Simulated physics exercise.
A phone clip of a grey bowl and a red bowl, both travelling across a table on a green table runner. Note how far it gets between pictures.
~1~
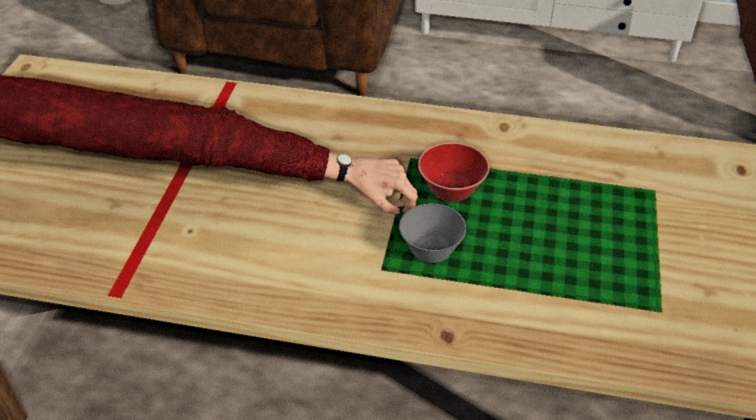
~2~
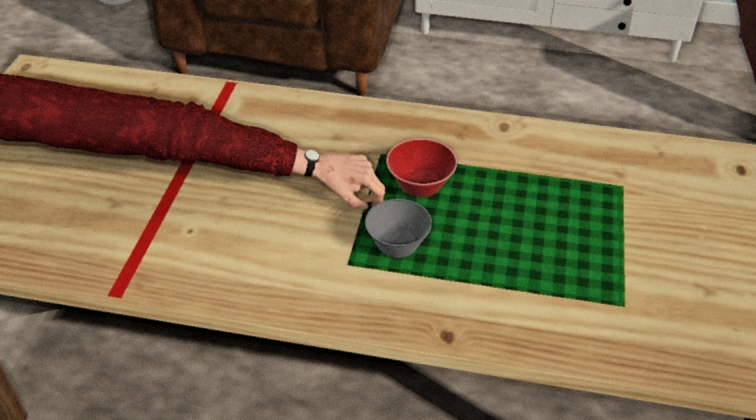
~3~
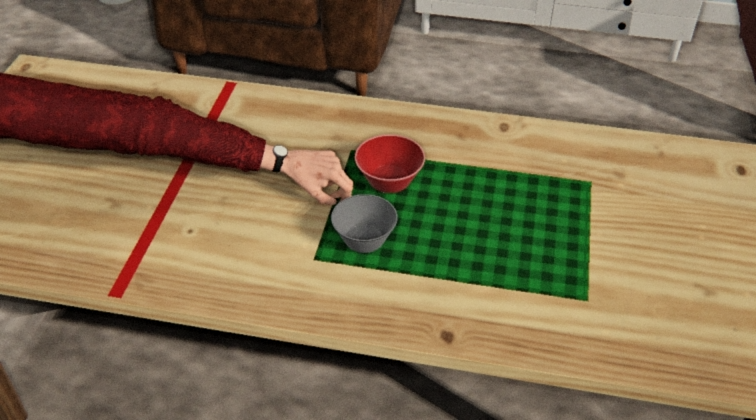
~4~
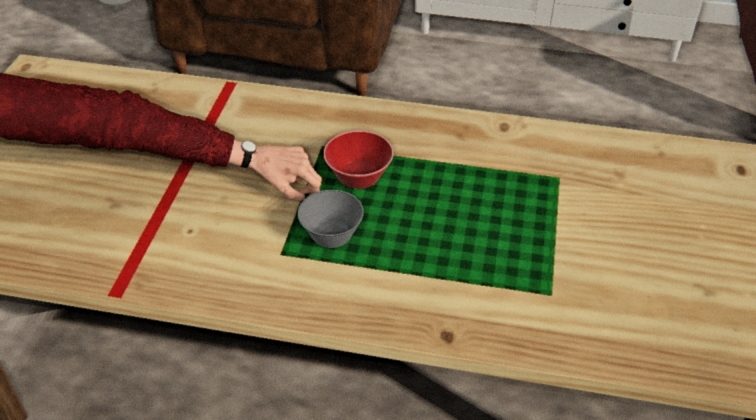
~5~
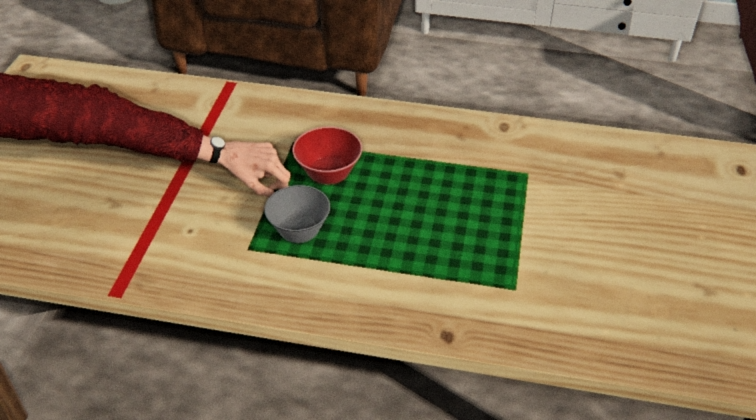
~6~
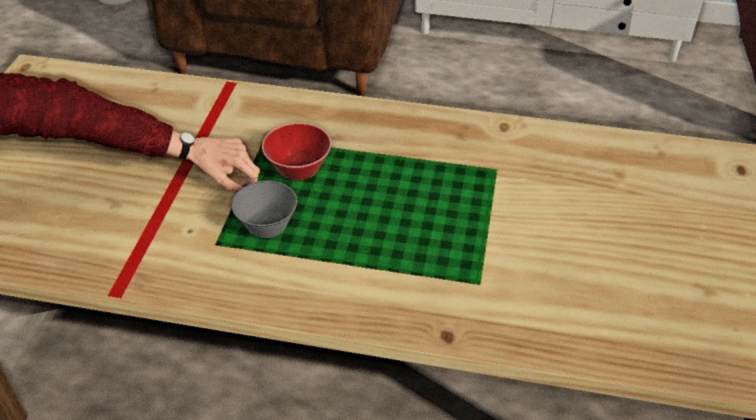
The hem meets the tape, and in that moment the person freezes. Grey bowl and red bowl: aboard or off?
Grey bowl - off. Red bowl - off.
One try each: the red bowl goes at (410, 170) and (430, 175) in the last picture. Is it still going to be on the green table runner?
Placed at the first point, the item rides out the stop; placed at the second, it rides out the stop.
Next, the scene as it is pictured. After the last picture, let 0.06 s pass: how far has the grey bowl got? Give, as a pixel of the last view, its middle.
At that time it sits close to pixel (227, 209).
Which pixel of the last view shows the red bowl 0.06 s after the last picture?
I'd put it at roughly (262, 151) in the last view.
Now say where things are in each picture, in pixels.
The first frame shows table runner end (381, 271); grey bowl (433, 227); red bowl (454, 165); tape (125, 277).
The second frame shows table runner end (347, 265), far hem (625, 307); red bowl (422, 161).
The third frame shows table runner end (313, 260); grey bowl (364, 217).
The fourth frame shows table runner end (280, 255), far hem (552, 296); red bowl (359, 152).
The fifth frame shows table runner end (247, 250); grey bowl (297, 207).
The sixth frame shows table runner end (215, 245), far hem (480, 286); grey bowl (265, 203); red bowl (297, 144); tape (125, 277).
Then, 0.06 s later than the last view, hem short of the tape; grey bowl on the cloth near (228, 209); red bowl on the cloth near (262, 151).
Then, 0.17 s later than the last view, hem at the tape; grey bowl on the cloth near (164, 199); red bowl on the cloth near (202, 143).
Finally, hem at the tape; grey bowl ahead of the hem near (112, 193); red bowl ahead of the hem near (151, 138). The grey bowl shoots off the front and the red bowl slides clear of the cloth.
